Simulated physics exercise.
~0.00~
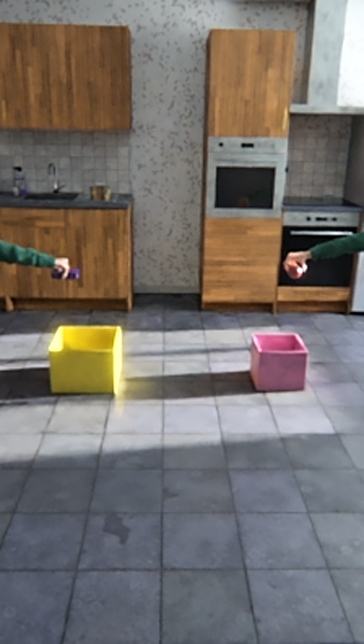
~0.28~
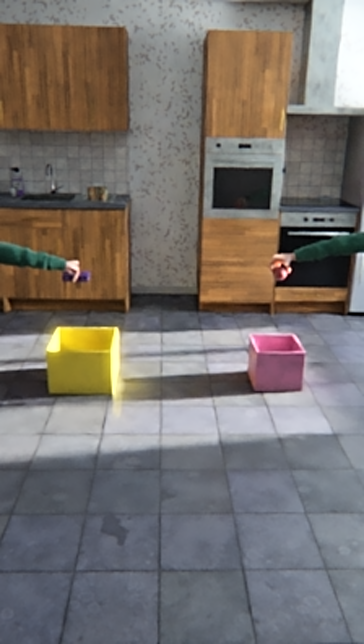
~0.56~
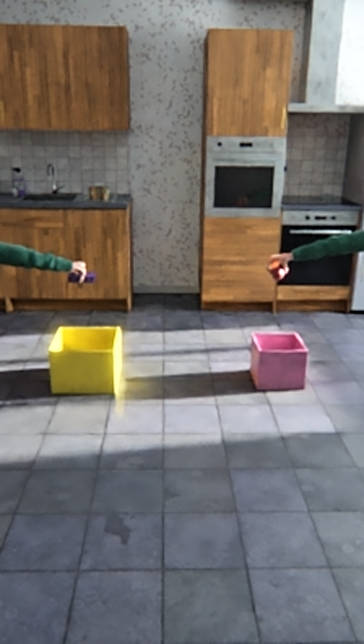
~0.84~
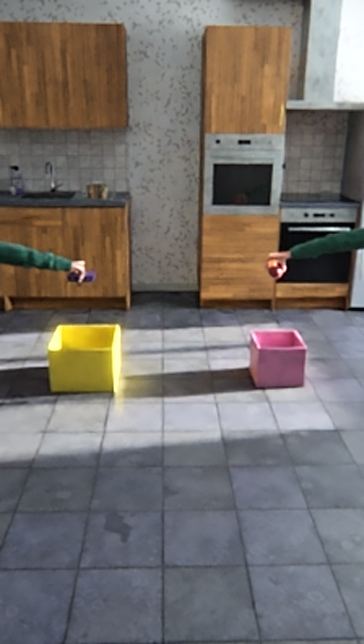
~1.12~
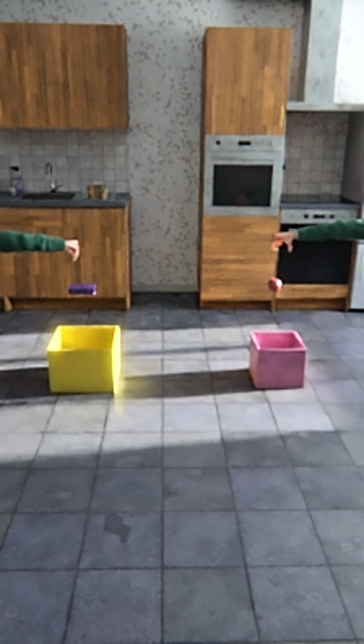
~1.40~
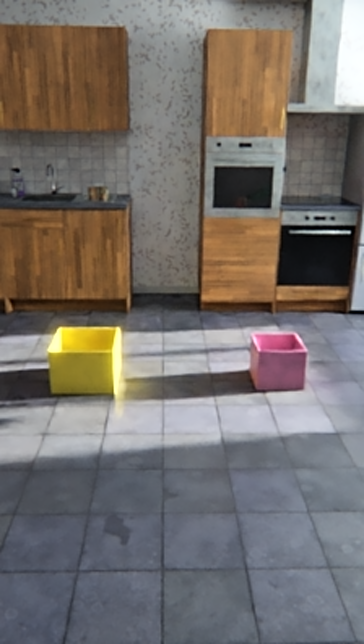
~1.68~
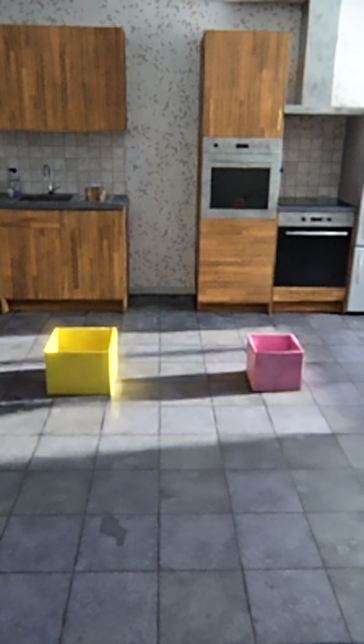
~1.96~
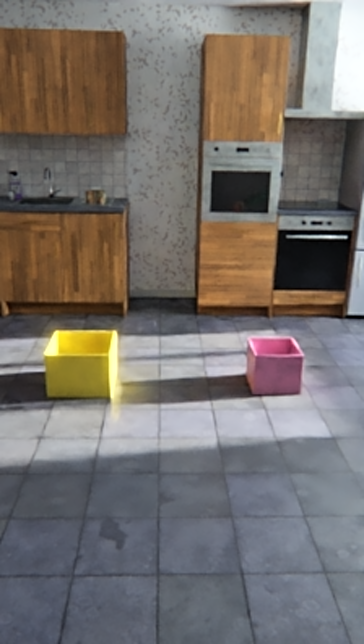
The clip opens on a sunlit kitchen with wooden cabinets, where a yellow crate on the left and a pink crate on the right sit on the gray tiled floor. From each side a green-sleeved arm reaches in, the left hand holding a purple case and the right hand a red apple. The hands move inward a little and pause above the crates. Then both let go, and the case and apple fall as the hands draw back. Both items drop into the crates beneath them and out of sight, leaving the two crates standing still in the empty kitchen.
